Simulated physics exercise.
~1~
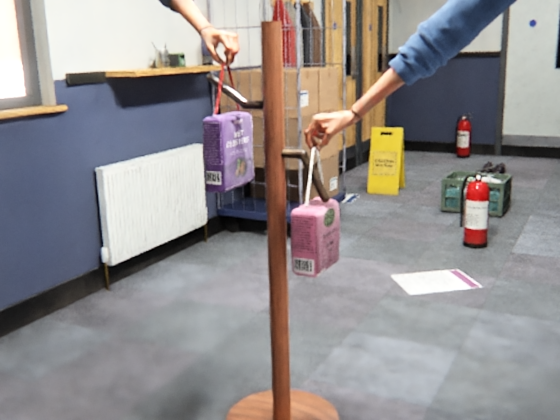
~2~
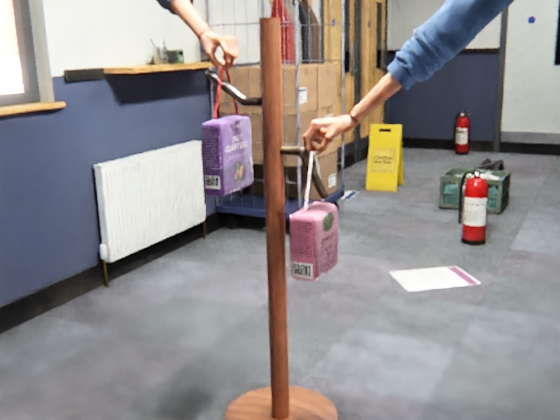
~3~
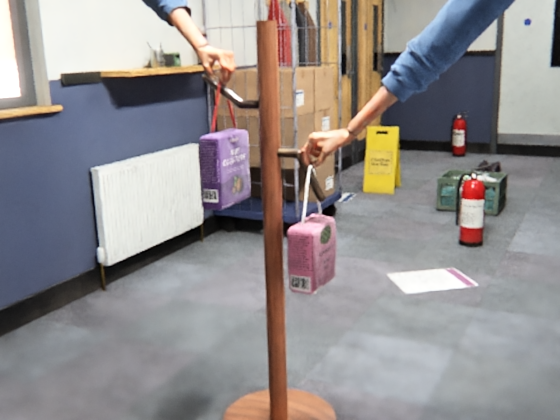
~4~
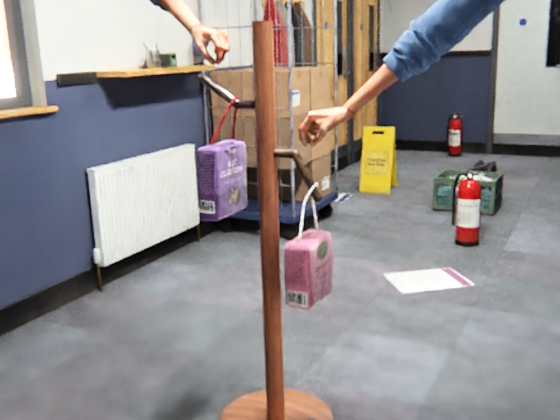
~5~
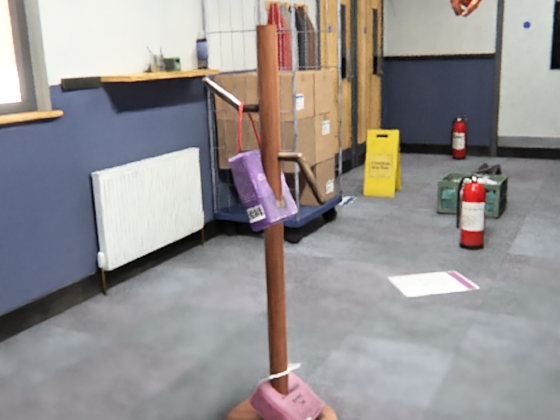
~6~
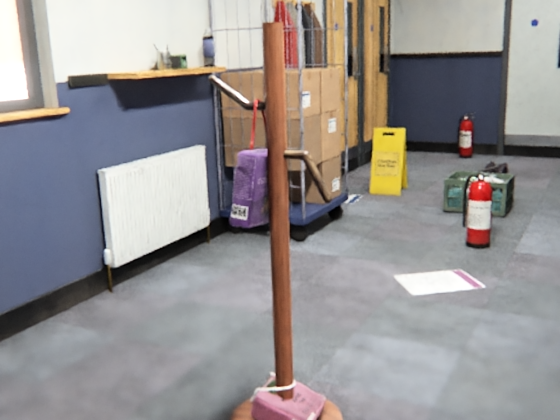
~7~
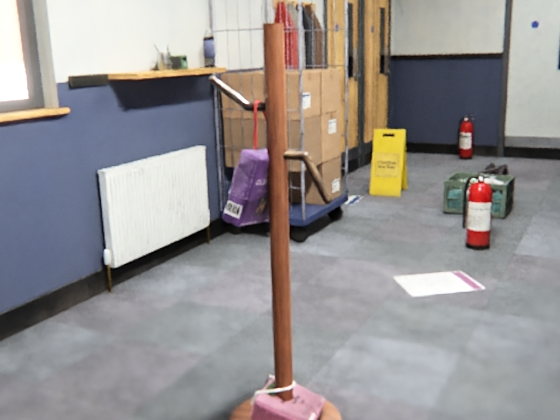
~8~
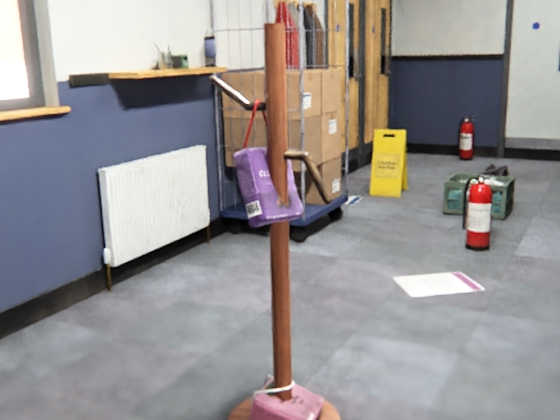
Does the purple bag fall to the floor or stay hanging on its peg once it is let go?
The purple bag stays hanging on its peg, swinging about after the hand lets go.
